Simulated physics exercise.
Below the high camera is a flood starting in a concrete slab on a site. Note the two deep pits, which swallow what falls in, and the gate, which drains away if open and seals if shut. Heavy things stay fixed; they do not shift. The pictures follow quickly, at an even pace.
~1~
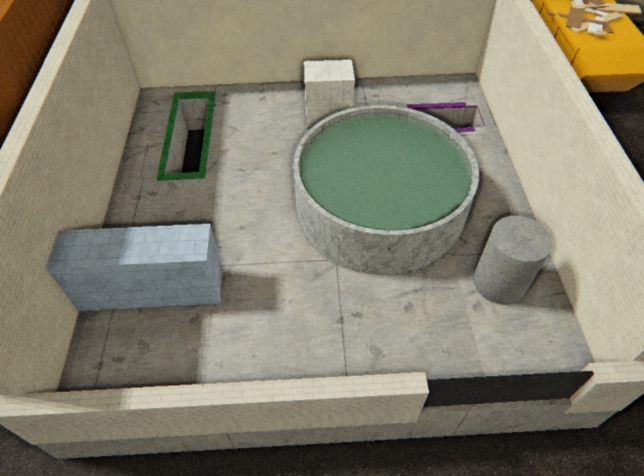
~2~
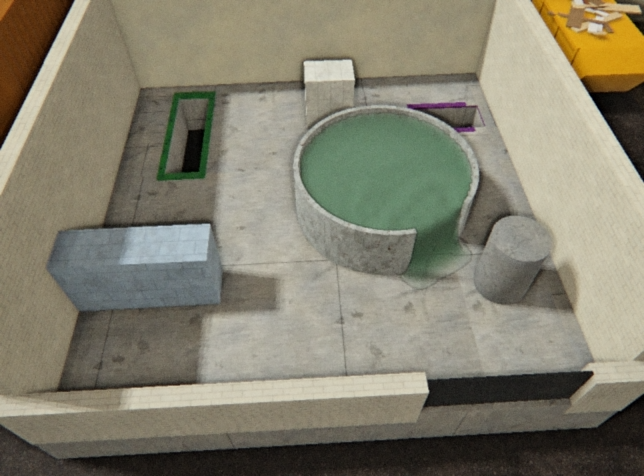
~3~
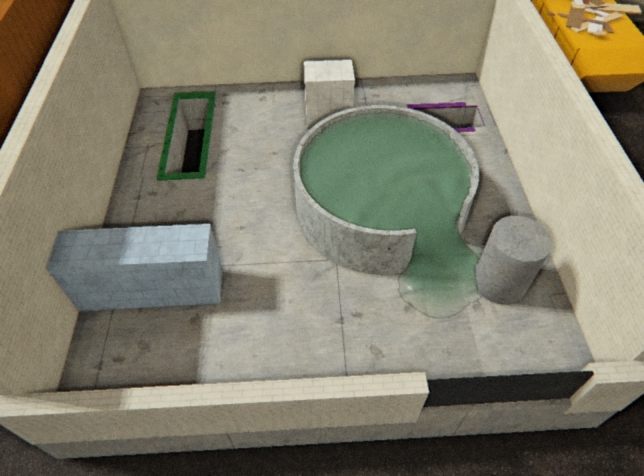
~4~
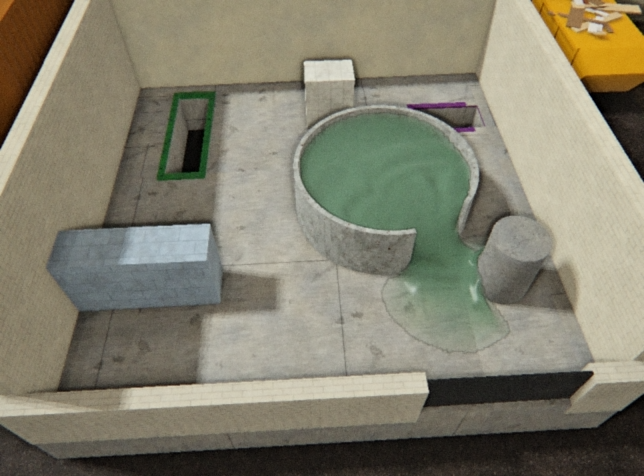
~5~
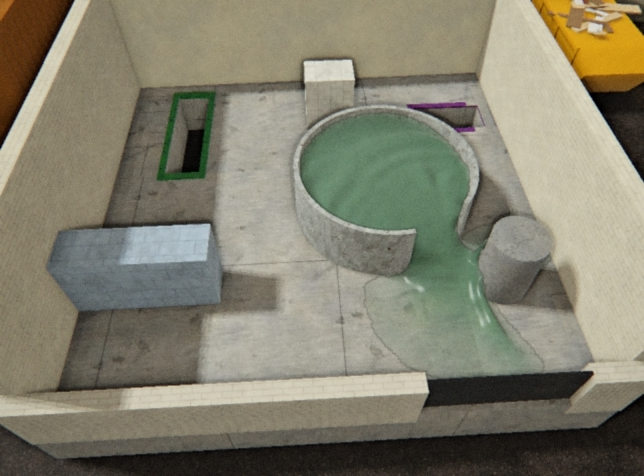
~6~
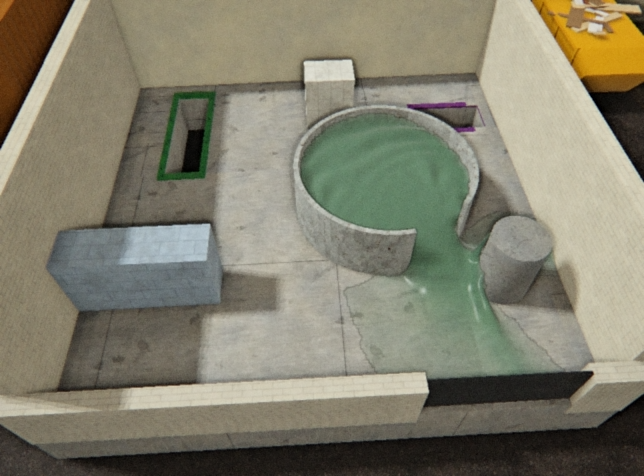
Green water pours through a gap that opens in the front right of a round, stone-walled pool, seen from a high, still camera above a walled concrete slab. A pale blue block sits at left, a grey cylinder beside the gap, a whitish block behind, with green-edged and purple-edged pits at the back. The water spreads forward past the cylinder, fanning across the slab to the dark gate in the front wall, as ripples cross the pool.
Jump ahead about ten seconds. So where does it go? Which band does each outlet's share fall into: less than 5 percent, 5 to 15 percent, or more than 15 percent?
As it plays out the gate never reaches five per cent; as it plays out the green pit never reaches five per cent; as it plays out the purple pit goes past fifteen per cent.
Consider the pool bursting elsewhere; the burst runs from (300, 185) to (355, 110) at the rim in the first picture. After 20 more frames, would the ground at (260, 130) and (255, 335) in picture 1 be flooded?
In order: Swamped and spared.
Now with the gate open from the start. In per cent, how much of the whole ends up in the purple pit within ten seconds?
I'd say the purple pit gets around 10 percent.
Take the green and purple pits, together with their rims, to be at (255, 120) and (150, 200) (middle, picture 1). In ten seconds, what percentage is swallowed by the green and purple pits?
Green 14 %; purple 2 %.
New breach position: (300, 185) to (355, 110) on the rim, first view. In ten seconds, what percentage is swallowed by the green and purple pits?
For green it's about 65 per cent, and for purple about 4 per cent.
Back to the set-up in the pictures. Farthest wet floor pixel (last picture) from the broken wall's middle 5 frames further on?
Estimated pixel: (284, 403).
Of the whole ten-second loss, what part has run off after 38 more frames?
About 55 per cent.
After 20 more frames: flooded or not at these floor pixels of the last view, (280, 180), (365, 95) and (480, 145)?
Taking them as listed, I'd call them high and dry, high and dry and soaked through.
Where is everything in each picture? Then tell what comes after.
The first frame shows the round pool at (385, 167) is whole and still.
In the second frame, water pours out at (435, 248) and has run to (406, 278).
In the third frame, the front is at (442, 313), out from the gap at (435, 249).
In the fourth frame, water pours out at (435, 249) and has run to (468, 347).
In the fifth frame, the front is at a hidden place, out from the gap at (435, 249).
In the sixth frame, water pours out at (435, 248) and has run to a hidden place.
A moment on, water covers 20 % of the floor; the gate 0 %, the green pit 0 %, the purple pit 0 %.
Next, water covers 35 % of the floor; the gate 0 %, the green pit 0 %, the purple pit 0 %.
Then, water covers 50 % of the floor; the gate 0 %, the green pit 0 %, the purple pit 4 %.
Later, water covers 75 % of the floor; the gate 0 %, the green pit 0 %, the purple pit 14 %.
In the end, water covers 95 % of the floor; the gate 0 %, the green pit 1 %, the purple pit 23 %.
